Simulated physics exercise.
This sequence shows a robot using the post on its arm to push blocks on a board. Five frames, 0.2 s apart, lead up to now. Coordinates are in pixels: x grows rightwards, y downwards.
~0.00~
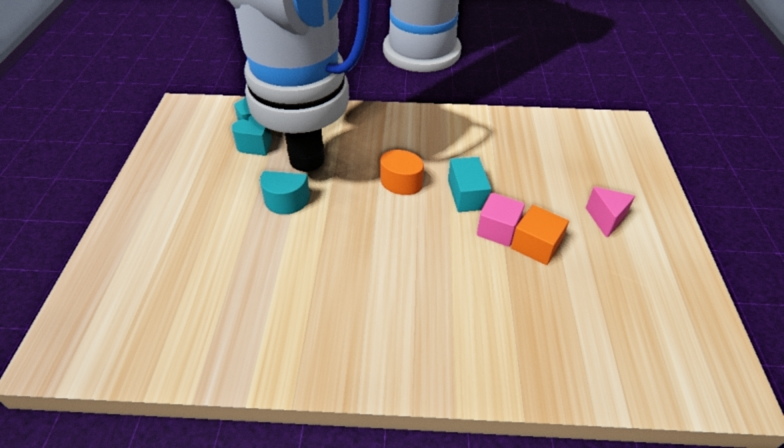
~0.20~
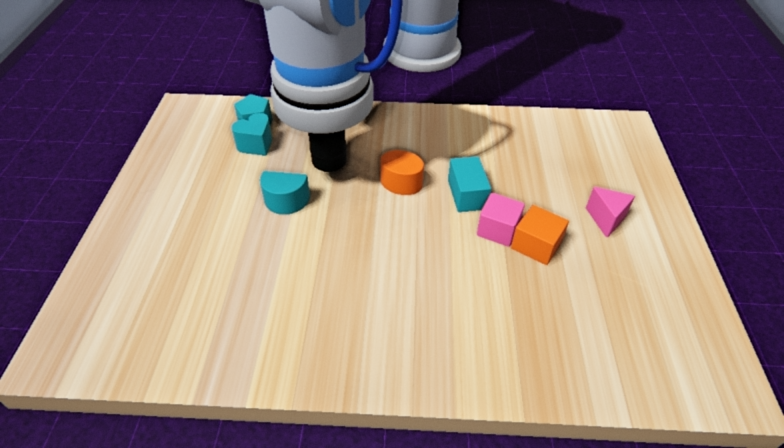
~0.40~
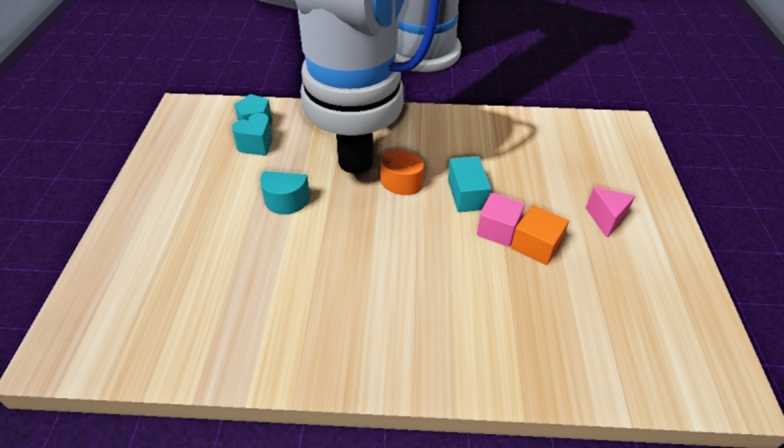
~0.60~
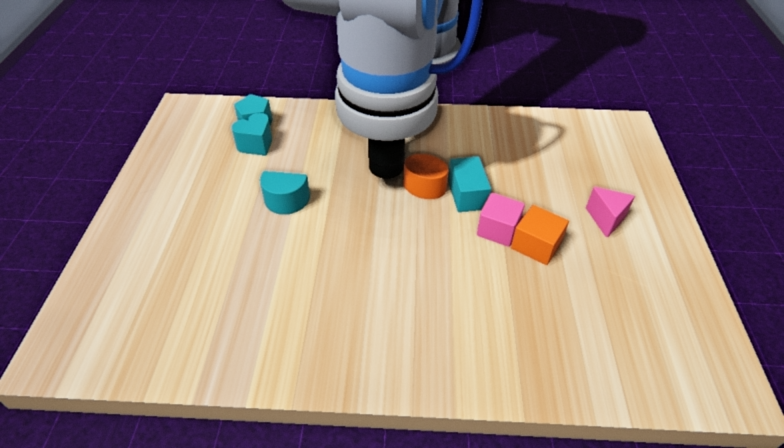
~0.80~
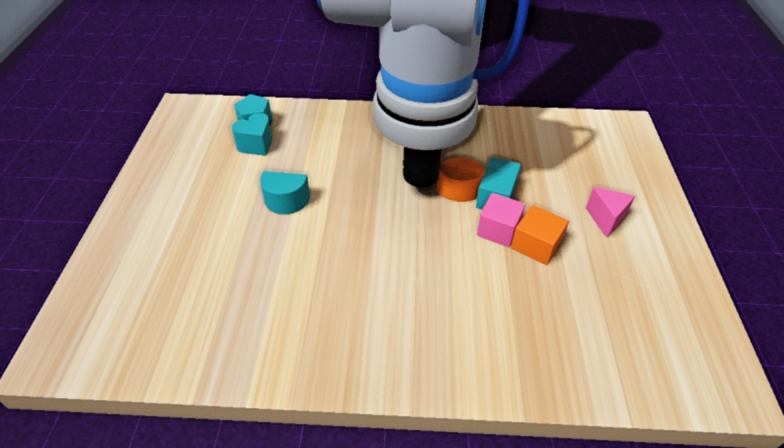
A robot arm slid its black post rightward across a wooden board, pushed a round orange block along, and that block then nudged the turquoise one beside it, while the other blocks stayed still.
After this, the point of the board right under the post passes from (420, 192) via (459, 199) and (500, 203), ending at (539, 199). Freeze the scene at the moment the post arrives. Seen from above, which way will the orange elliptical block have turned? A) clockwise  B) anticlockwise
(B)
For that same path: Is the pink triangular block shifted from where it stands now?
Final answer: No.
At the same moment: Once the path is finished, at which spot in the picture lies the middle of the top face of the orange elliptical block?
My estimate: (539, 154).
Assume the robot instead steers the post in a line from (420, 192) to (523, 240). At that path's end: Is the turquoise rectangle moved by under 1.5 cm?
No
The first path, step by step. One third of the way, post (462, 184); orange elliptical block (500, 168), turned 30° anticlockwise; turquoise rectangle (536, 177), turned 15° clockwise.
Two thirds of the way, post (503, 188); orange elliptical block (522, 160), turned 90° anticlockwise; turquoise rectangle (550, 178), turned 25° clockwise; pink square (515, 210), turned 30° clockwise; orange square (552, 231).
At the end, post (543, 184); orange elliptical block (539, 154), turned 150° anticlockwise; turquoise rectangle (586, 172); pink square (519, 208), turned 50° clockwise; orange square (554, 233); pink triangular block still.
